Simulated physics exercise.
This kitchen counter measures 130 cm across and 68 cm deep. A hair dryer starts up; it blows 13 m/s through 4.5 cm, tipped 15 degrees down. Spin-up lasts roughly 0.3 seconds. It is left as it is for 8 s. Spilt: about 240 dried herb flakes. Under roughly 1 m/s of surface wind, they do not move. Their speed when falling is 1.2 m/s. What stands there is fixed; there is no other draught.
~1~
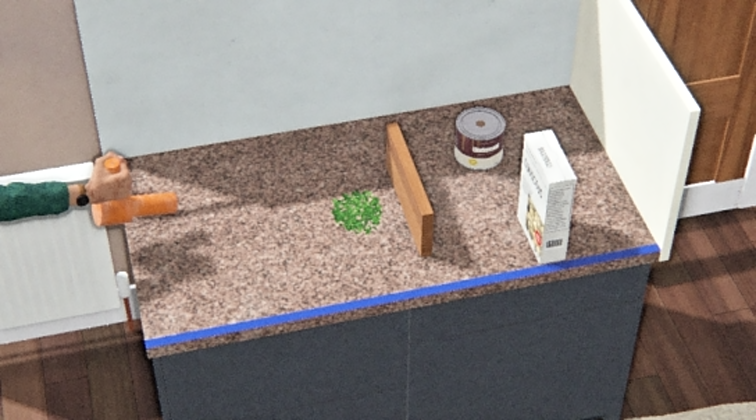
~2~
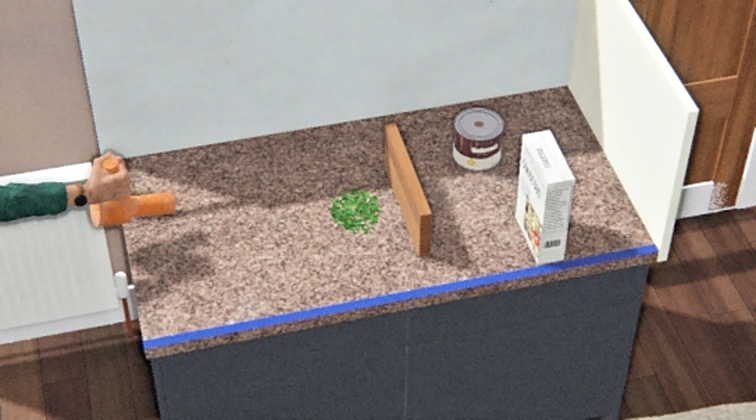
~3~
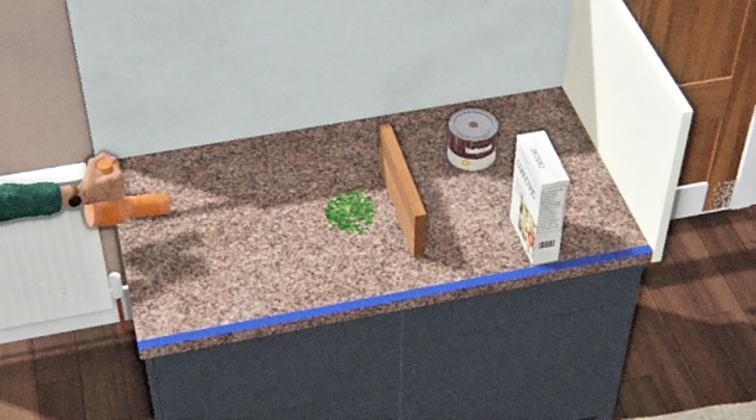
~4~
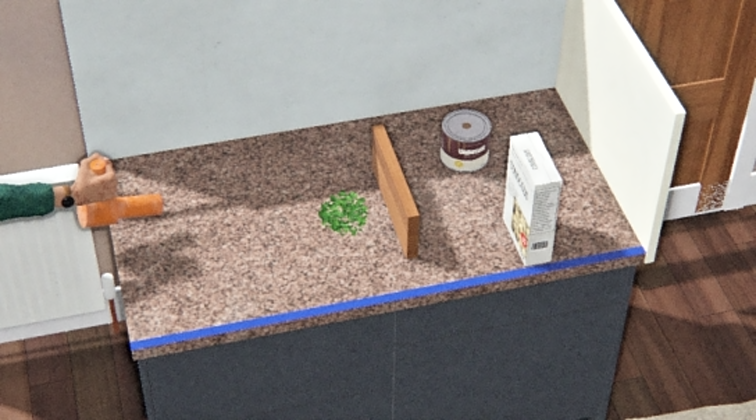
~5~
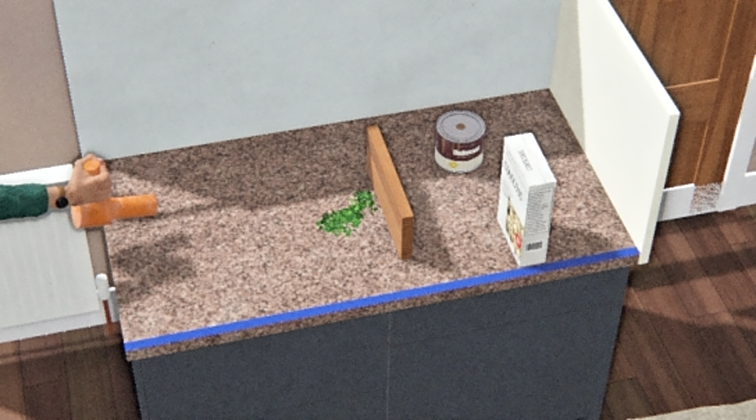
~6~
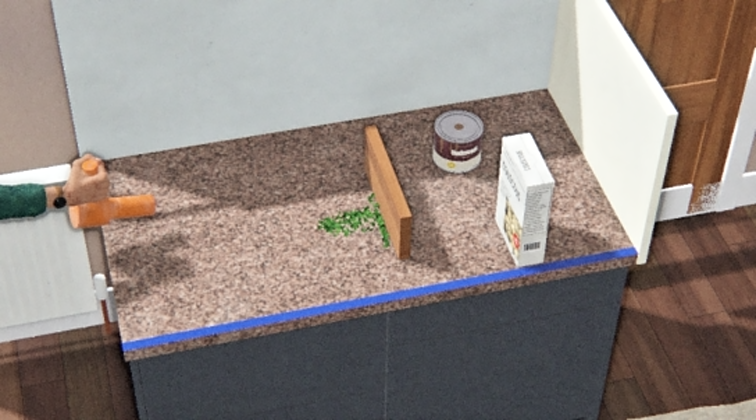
In this clip, a hand holds an orange hair dryer at the left of a speckled counter, pointed toward a patch of green flakes, which lies still, then shifts and spreads rightward to the foot of an upright wooden board.
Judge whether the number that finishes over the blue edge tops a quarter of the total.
Judgement: It does top a quarter.
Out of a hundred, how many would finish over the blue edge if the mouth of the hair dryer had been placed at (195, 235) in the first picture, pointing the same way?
About 60 %.
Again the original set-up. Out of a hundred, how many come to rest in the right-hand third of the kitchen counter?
Roughly 0 in a hundred.
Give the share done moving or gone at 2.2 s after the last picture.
About 100 %.
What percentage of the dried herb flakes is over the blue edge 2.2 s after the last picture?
Roughly 100 in a hundred by then.
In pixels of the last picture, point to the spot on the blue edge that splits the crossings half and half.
(399, 299).
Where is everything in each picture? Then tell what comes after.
In the first picture, the middle of the dried herb flakes is near (359, 213), none has stirred yet and the mouth of the hair dryer is at (174, 203).
In the second picture, the middle of the dried herb flakes is near (357, 211), none has stirred yet and the blue edge is centred on (411, 298).
In the third picture, the middle of the dried herb flakes is near (352, 212), none has stirred yet, the top of a board is at (402, 168) and the top of a tin is at (473, 124).
In the fourth picture, the middle of the dried herb flakes is near (345, 213) and none has stirred yet.
In the fifth picture, the middle of the dried herb flakes is near (350, 215), the farthest in sight from the hair dryer is at (376, 210) and about 40 % have left their places.
In the sixth picture, the middle of the dried herb flakes is near (366, 221), the farthest in sight from the hair dryer is at (389, 246) and about 70 % have left their places.
Then, 1.2 s after the last picture the count stands so, 100 % are over the blue edge.
Then, 2.2 s after the last picture the count stands so, 100 % are over the blue edge.
Then, 4.1 s after the last picture the count stands so, 100 % are over the blue edge.
Then, 7.7 s after the last picture, at the end, 100 % are over the blue edge.
